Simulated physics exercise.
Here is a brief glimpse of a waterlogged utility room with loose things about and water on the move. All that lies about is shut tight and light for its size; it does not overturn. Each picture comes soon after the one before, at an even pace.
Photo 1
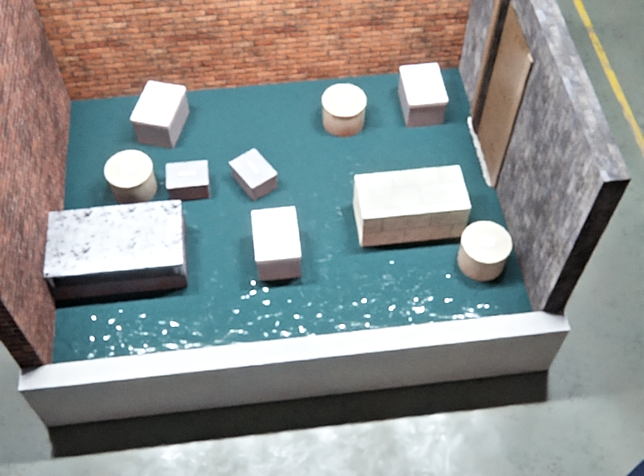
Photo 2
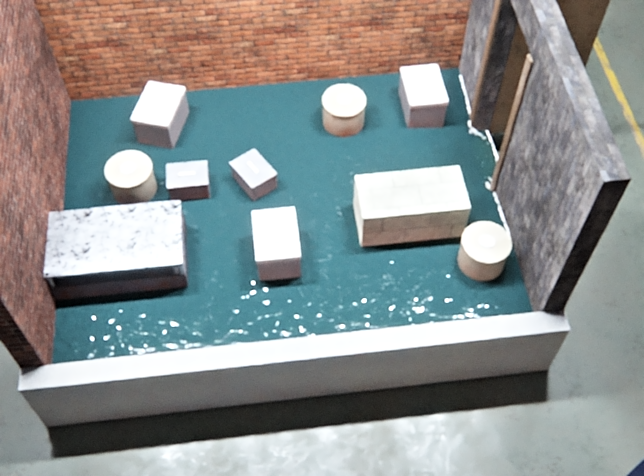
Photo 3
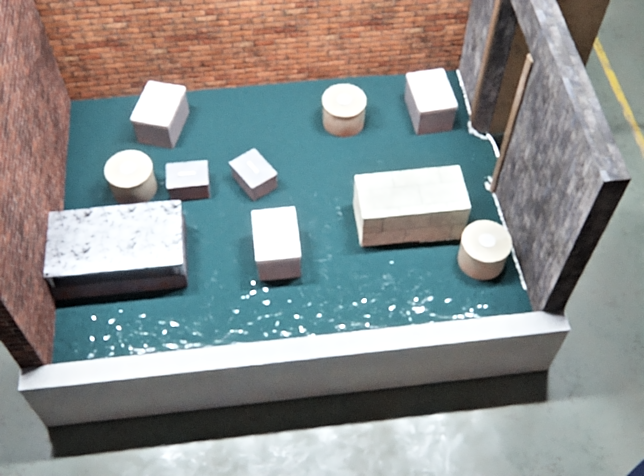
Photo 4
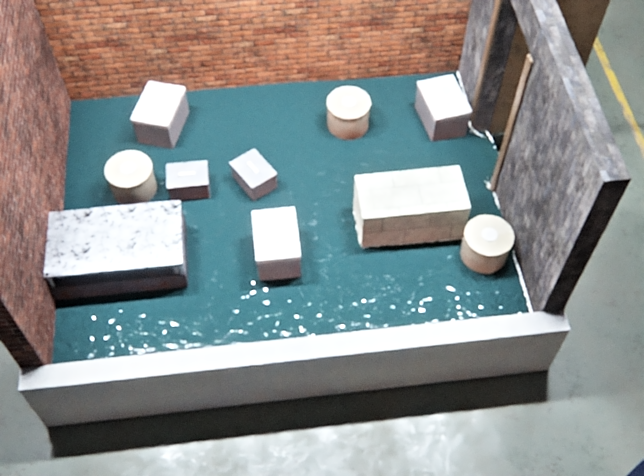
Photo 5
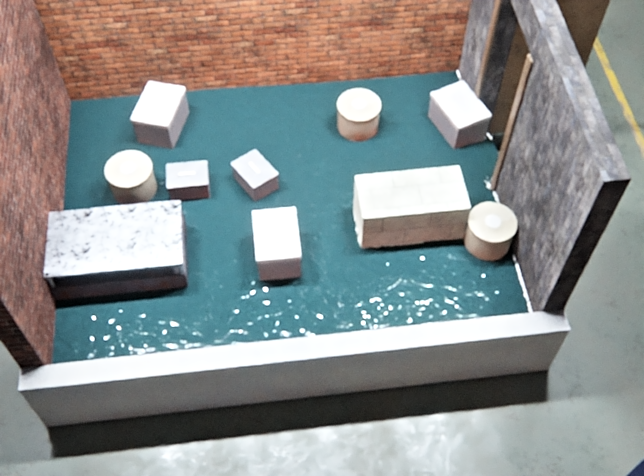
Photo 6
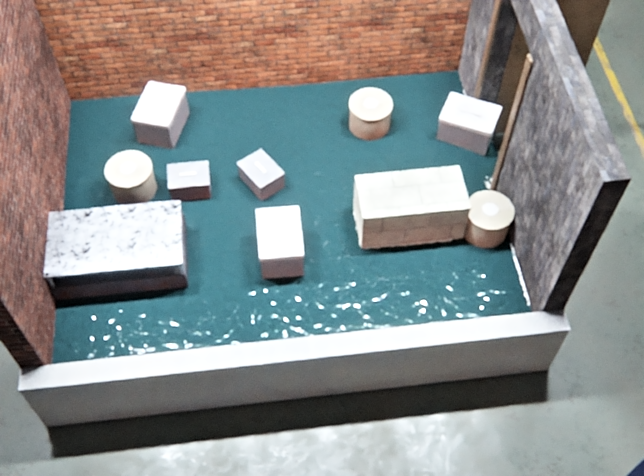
A door in the right wall opens, and pale blocks and drums nearby drift slowly.
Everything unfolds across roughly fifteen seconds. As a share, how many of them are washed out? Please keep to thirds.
Honestly, the part swept out lands in the middle band of thirds.
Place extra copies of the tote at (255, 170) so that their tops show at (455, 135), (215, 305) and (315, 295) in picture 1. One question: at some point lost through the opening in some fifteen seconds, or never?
Going through them one by one: Escaped / remained / remained.
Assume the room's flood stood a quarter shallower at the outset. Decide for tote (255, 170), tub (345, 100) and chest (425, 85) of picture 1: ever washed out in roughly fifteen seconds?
In that order: Out, carried outside, through.
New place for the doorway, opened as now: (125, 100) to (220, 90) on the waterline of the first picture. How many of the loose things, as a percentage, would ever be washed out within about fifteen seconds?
Near 80 percent, give or take.
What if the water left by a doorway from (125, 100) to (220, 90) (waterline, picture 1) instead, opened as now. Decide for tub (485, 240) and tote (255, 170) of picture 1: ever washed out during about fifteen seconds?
Well, the first ends up in the room and the second ends up out of the room.
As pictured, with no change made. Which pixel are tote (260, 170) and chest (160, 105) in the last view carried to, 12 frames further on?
Look for them at about (345, 141) and about (200, 100).
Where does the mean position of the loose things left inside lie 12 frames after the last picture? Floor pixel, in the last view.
In the last view, somewhere about (252, 183).
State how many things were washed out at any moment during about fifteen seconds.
Total: 5.
A moment on, 1 of 8 are out; 7 afloat.
Next, 3 of 8 are out; 5 afloat.
Later, 4 of 8 are out; 4 afloat.
In the end, 5 of 8 are out; 3 afloat.
